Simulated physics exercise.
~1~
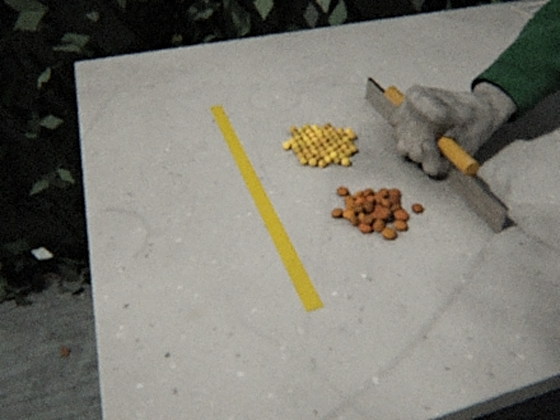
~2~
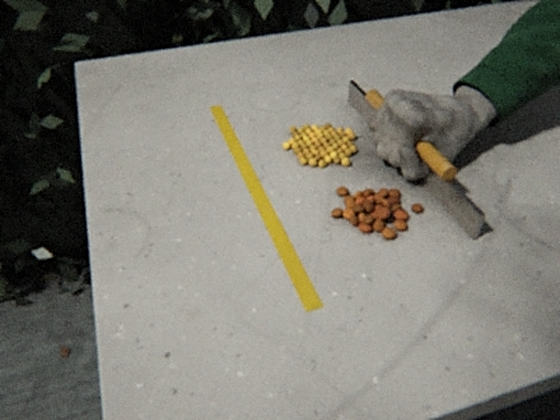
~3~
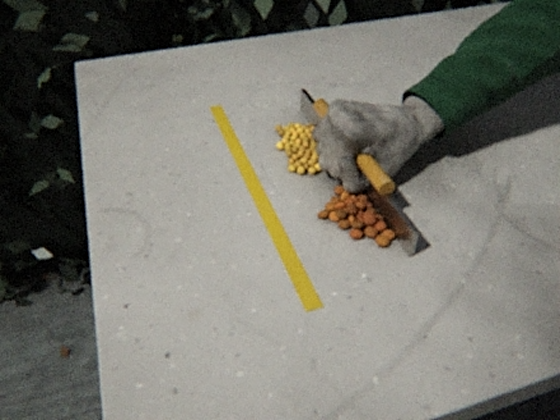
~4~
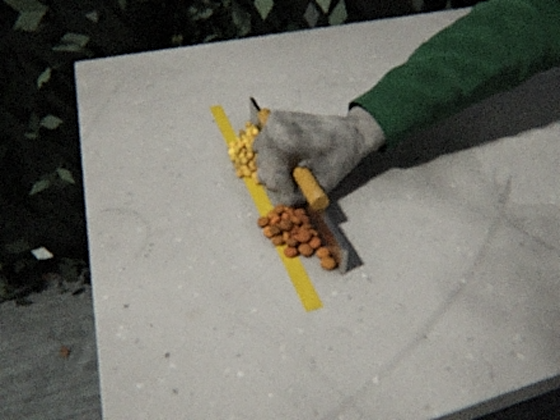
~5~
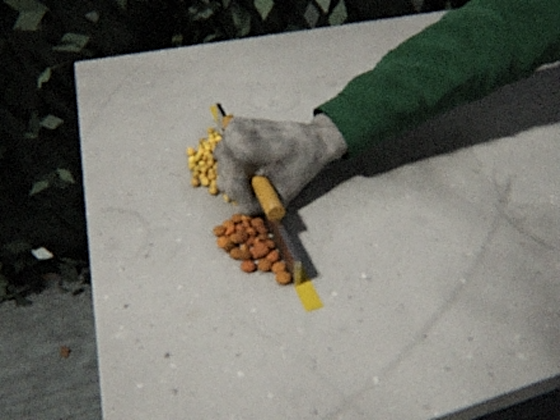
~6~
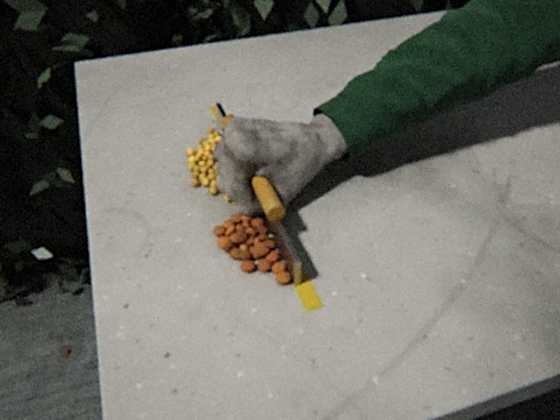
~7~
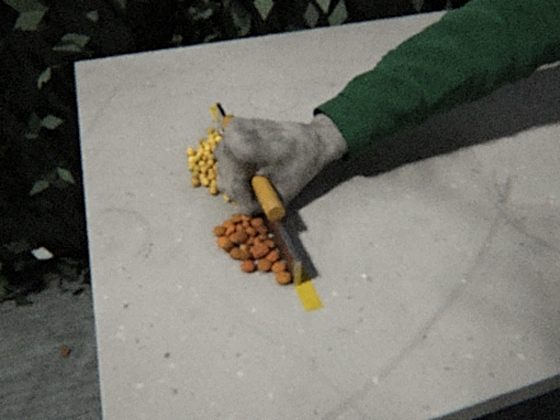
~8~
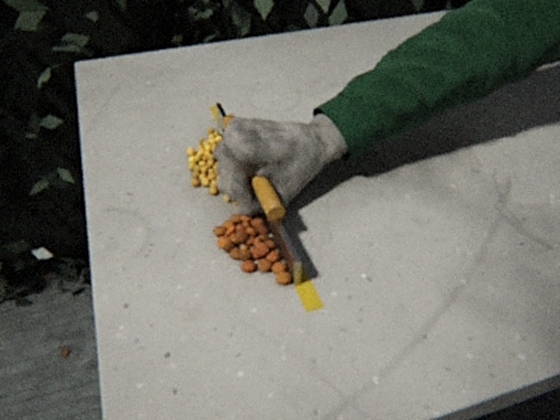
A gloved hand in a green sleeve pushed a scraper left across a pale table, sweeping a pile of yellow bits and a pile of reddish-brown ones along, then stopped at the yellow tape and held still, with both piles still on the table.
